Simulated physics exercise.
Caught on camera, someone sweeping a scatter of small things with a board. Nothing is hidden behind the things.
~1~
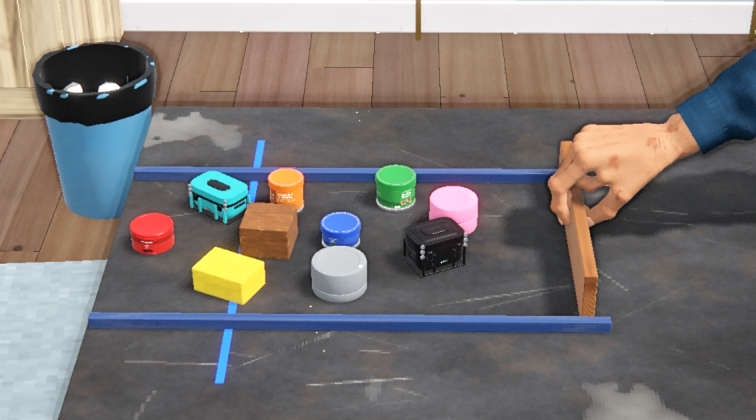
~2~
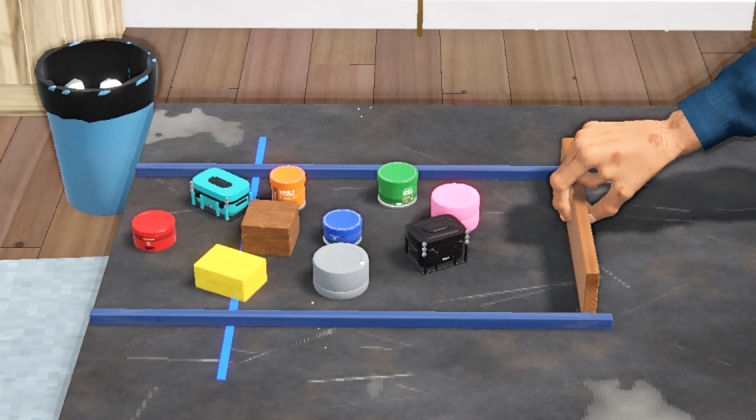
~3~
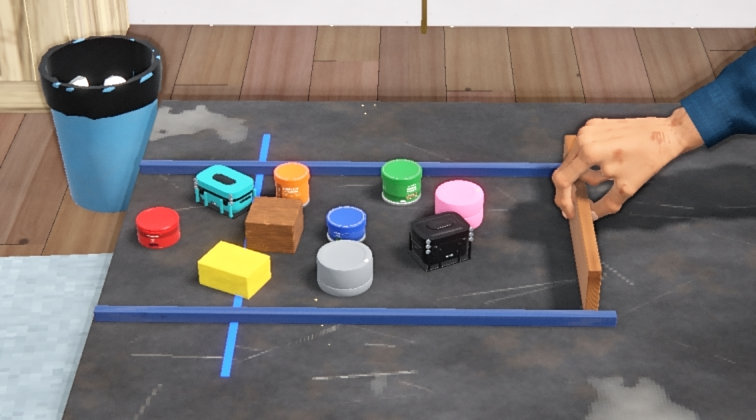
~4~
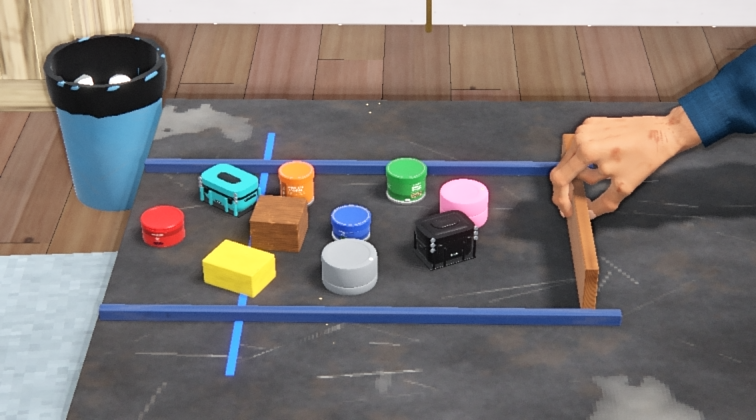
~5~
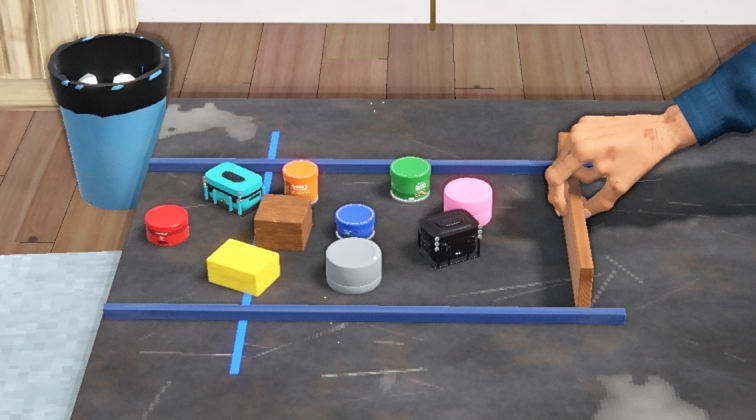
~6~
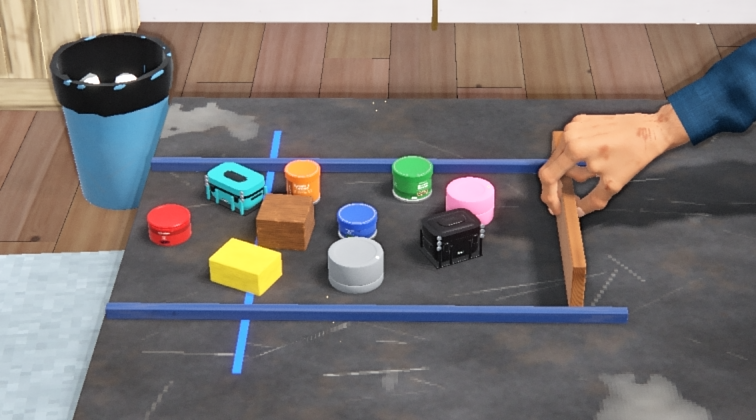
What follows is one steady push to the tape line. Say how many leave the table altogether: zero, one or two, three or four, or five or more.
The number that fall off is zero.
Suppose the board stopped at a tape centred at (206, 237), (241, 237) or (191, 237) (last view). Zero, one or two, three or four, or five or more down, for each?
Taking them in turn, three or four; 1 or 2; either three or four.
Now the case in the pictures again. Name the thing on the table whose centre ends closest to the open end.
That is the red tub.
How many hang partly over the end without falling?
Overhanging: 1.
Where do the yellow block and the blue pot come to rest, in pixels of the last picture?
First (170, 271), then (203, 214).
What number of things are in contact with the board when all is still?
The number is 4.
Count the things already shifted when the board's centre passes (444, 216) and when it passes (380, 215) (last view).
By then 2, and 6.
Early on, none off yet; red tub at rest near (169, 226); turquoise case at rest near (237, 188); yellow block at rest near (246, 267).
A while later, none off yet; red tub at rest near (169, 226); turquoise case moving near (229, 190); yellow block travelled a little near (222, 268).
Finally, the number that fall off is zero.
